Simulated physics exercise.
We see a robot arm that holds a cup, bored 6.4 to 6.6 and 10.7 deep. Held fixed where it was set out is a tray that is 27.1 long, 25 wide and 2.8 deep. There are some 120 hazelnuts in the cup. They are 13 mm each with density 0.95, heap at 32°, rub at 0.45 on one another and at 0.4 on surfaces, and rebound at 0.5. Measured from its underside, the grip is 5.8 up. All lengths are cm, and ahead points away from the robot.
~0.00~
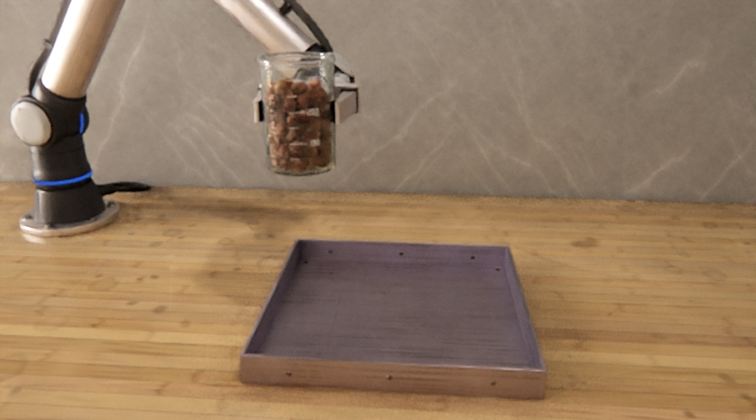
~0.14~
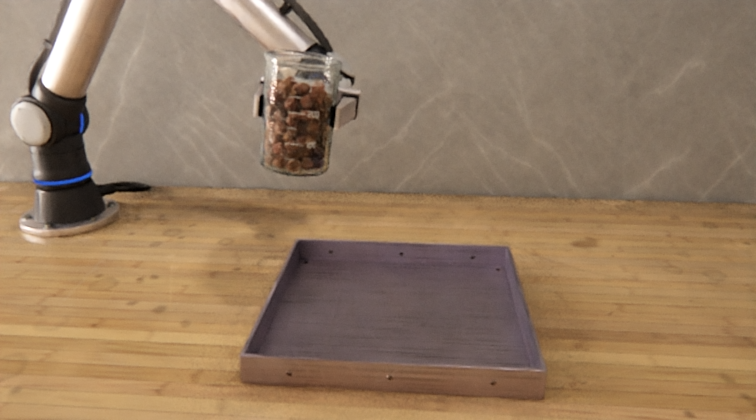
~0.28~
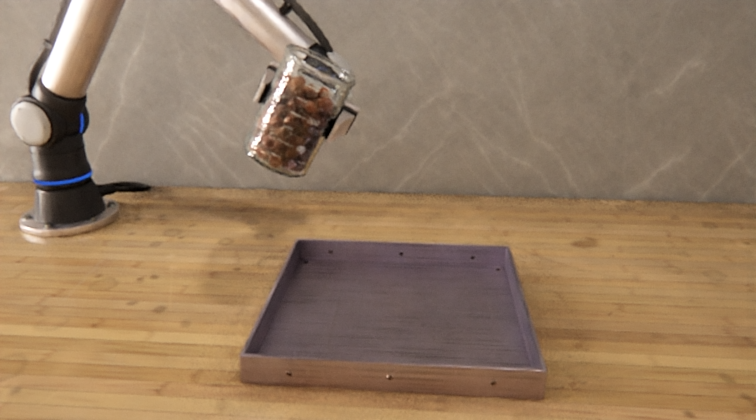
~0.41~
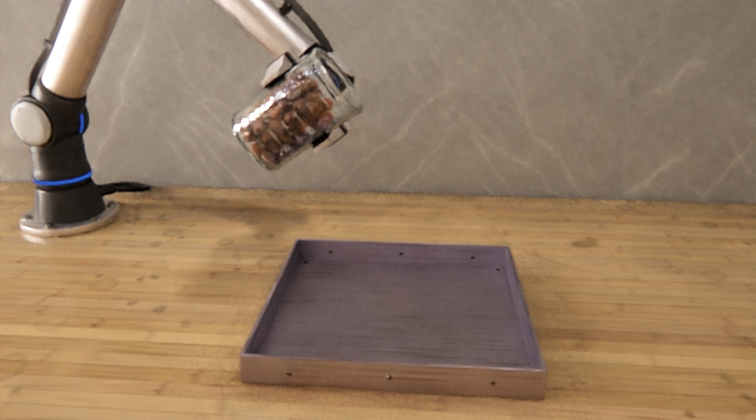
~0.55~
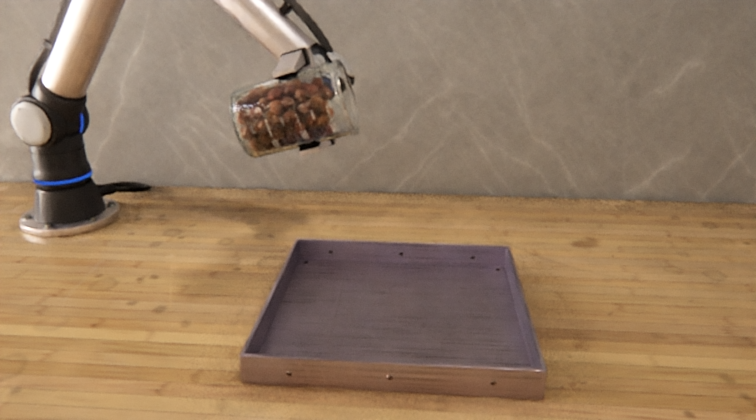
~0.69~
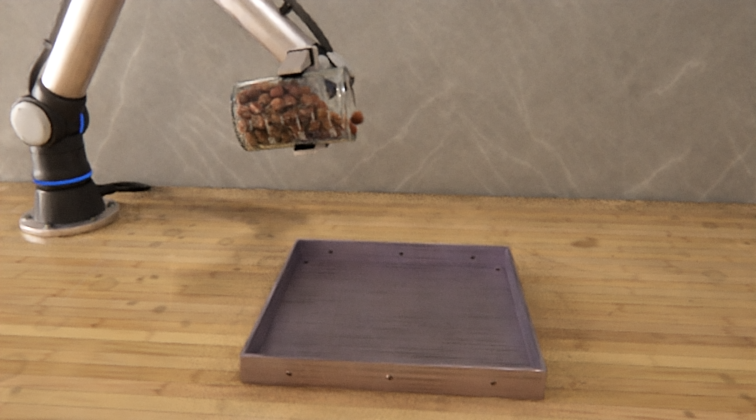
Above a wooden table, a robot arm tilts a clear jar of nuts onto its side.
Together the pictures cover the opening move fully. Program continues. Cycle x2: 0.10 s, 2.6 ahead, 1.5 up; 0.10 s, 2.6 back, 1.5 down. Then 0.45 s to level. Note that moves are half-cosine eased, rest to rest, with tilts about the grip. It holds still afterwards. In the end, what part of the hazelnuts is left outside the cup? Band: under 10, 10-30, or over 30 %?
Over 30 %.
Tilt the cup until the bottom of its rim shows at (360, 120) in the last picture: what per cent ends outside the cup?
Close to 25 in a hundred.
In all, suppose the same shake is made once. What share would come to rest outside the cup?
35 per cent.
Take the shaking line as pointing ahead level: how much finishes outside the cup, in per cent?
Some 45 in a hundred.
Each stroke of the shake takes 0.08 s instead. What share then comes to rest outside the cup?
About 65 per cent in that case.
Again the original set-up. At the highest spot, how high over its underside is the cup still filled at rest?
I'd say near 5.5 cm from the bottom.
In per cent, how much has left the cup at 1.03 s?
I'd put it at some 30 per cent at that point.
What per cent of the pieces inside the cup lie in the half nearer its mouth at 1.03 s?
65 per cent.
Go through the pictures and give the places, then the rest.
The cup middle at (299, 115), level; upper third of the load around (296, 97), from x 270 to 325, top at y 80; 117 in the cup, in the first picture.
The cup middle at (299, 115), tilted 8° forward; upper third of the load around (296, 98), from x 270 to 325, top at y 80, in the second picture.
The cup middle at (297, 114), tilted 28° forward; upper third of the load around (297, 99), from x 255 to 330, top at y 80, in the third picture.
The cup middle at (296, 113), tilted 54° forward; upper third of the load around (297, 99), from x 245 to 330, top at y 75, in the fourth picture.
The cup middle at (295, 111), tilted 74° forward; upper third of the load around (291, 97), from x 240 to 330, top at y 85, in the fifth picture.
The cup middle at (295, 111), tilted 82° forward; upper third of the load around (280, 99), from x 240 to 355, top at y 85; 117 in the cup, in the sixth picture.
After 1.03 s, tilted 82° forward, highest piece 25 above the table; 82 in the cup, 28 in the tray, 7 in flight or on a rim.
After 1.37 s, tilted 26° forward, highest piece 26 above the table; 60 in the tray, 52 in the cup, 2 on the table or floor, 3 in flight or on a rim.
After 1.74 s, level, highest piece 23 above the table; 63 in the tray, 52 in the cup, 2 on the table or floor.
After 2.79 s, level, highest piece 23 above the table; 63 in the tray, 52 in the cup, 2 on the table or floor.
In the end, 63 in the tray, 52 in the cup, 2 on the table or floor. That is 56 % outside the cup.
